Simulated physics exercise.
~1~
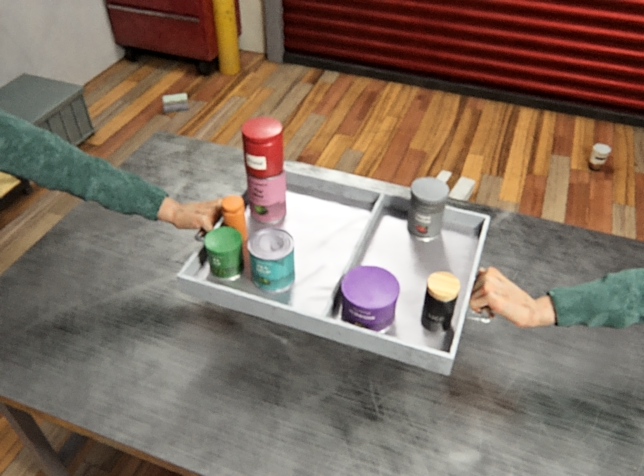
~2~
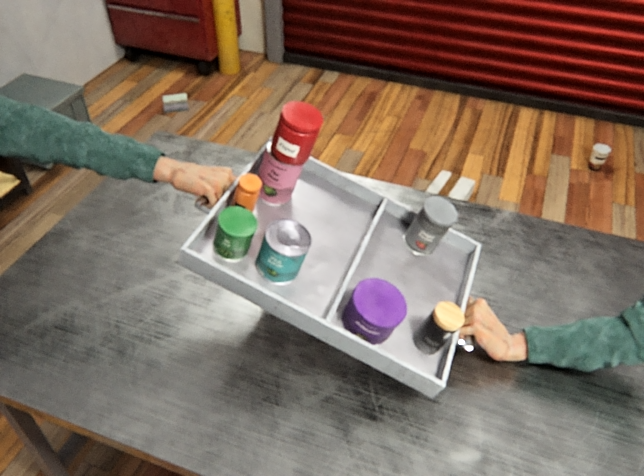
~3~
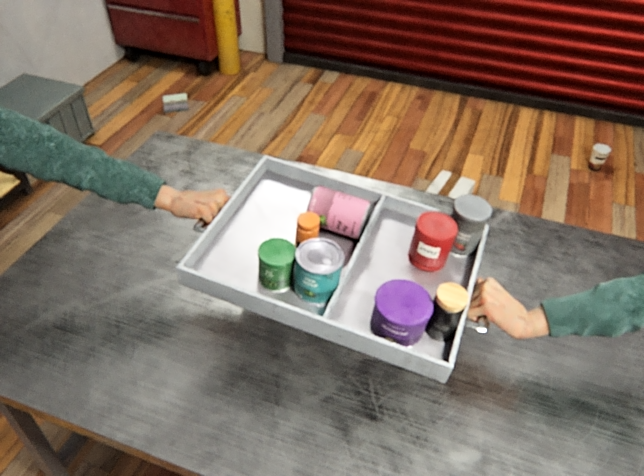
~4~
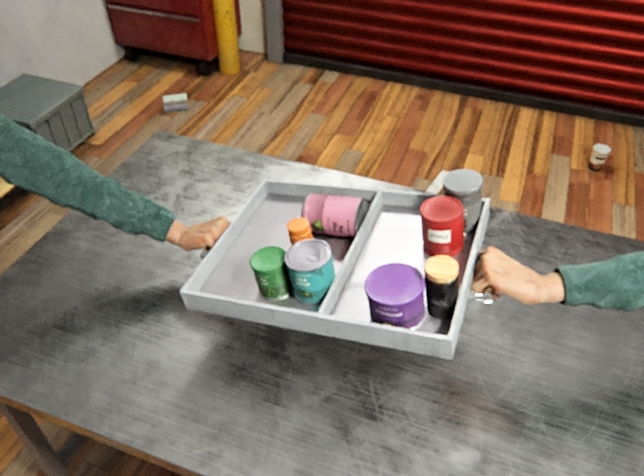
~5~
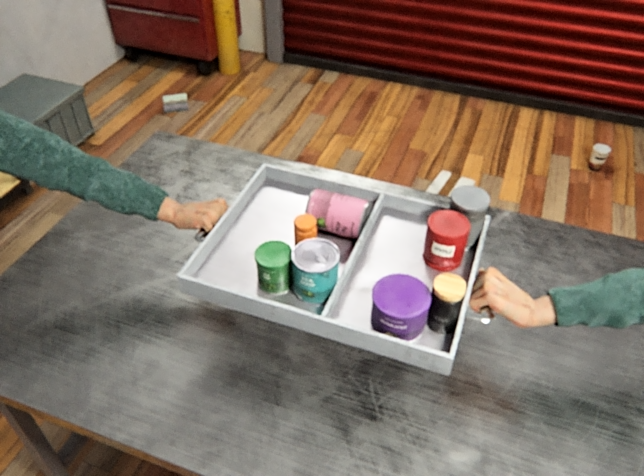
In a workshop with a wooden floor and a red roller shutter, seen from above, two green-sleeved hands hold a pale divided tray over a grey table. A red container stands on a pink tin at the back left, with orange, green and turquoise containers nearby and purple, black and grey ones on the right. The tray tips down to the right, and the red and pink pieces lean as the others slide. The red one crosses the divider while the pink tin topples. The tray tilts back, then levels, leaving the pink tin lying left of the divider and the red container beside the grey.
